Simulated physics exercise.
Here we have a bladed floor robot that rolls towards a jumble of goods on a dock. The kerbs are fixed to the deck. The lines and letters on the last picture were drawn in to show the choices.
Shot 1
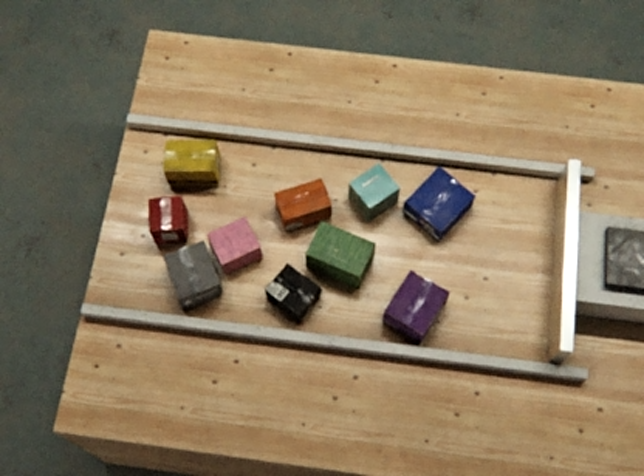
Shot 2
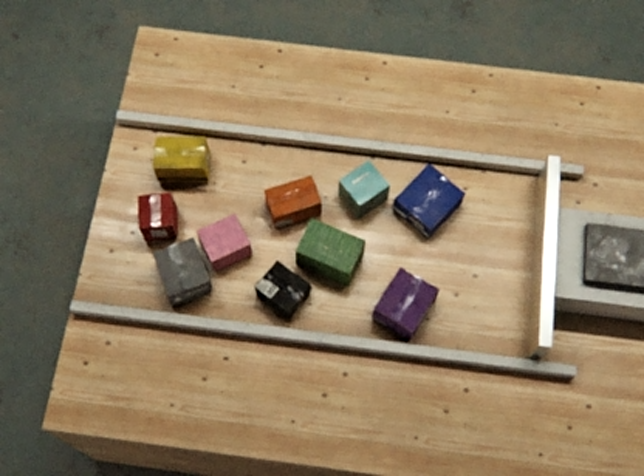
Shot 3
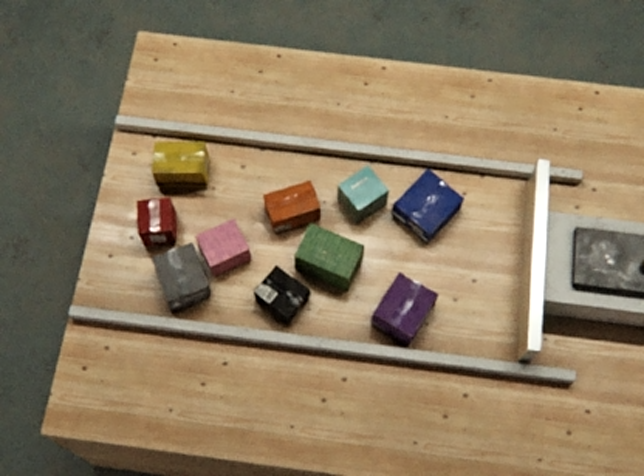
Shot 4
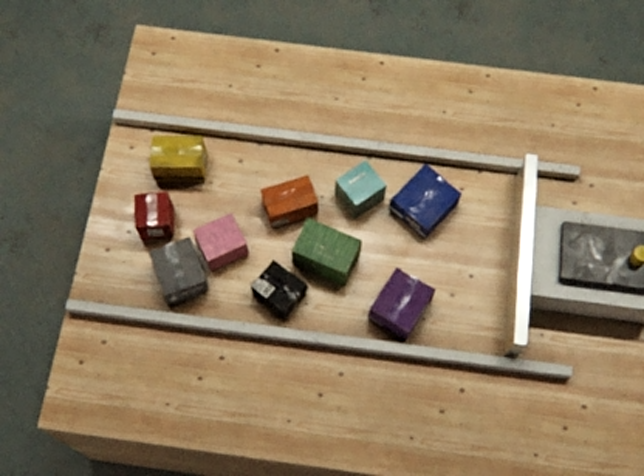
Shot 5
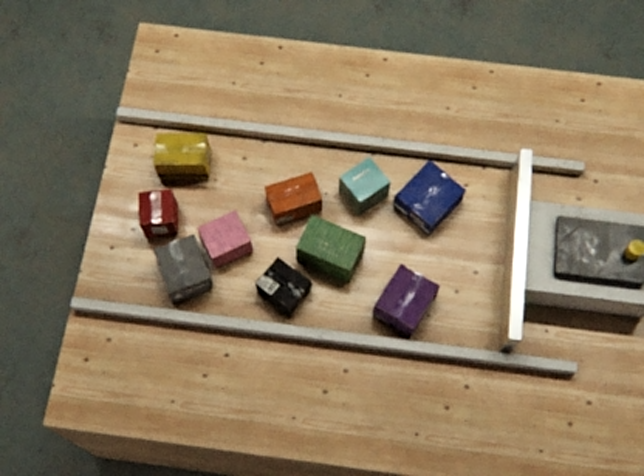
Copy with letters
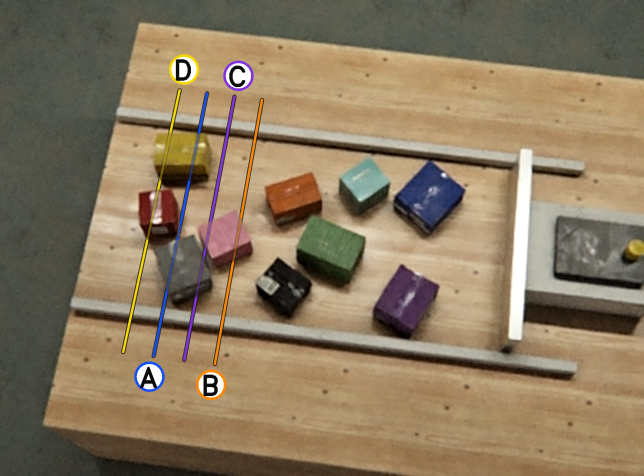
A robot with a wide pale blade rolled slowly leftward between two rails on a wooden dock, closing some of the gap to a jumble of colourful parcels, which stayed where they were.
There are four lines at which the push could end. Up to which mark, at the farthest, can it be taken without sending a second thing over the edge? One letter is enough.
Line C.
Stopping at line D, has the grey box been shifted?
Yes.
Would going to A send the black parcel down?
No.
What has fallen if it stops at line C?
It is the red parcel.
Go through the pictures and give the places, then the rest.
In the first picture, orange parcel (303, 205); purple parcel (416, 307); black parcel (294, 293).
In the second picture, robot (623, 257); yellow parcel (183, 160).
In the third picture, robot (612, 260); grey box (182, 278).
In the fourth picture, robot (598, 255); pink crate (222, 242).
In the fifth picture, robot (593, 249); blue parcel (429, 198); orange parcel (294, 199); purple parcel (406, 301).
On the copy, A at (182, 217); B at (240, 225); C at (211, 221); D at (153, 214).
On C. First, robot (479, 235); purple parcel (369, 305); turquoise box (339, 182).
Then, robot (367, 222); red parcel (156, 212); grey box (161, 278).
Finally, robot (280, 211); red parcel over the edge; grey box (82, 275); one fallen.
By contrast, A drops three; B is within the limit but short; D drops six.
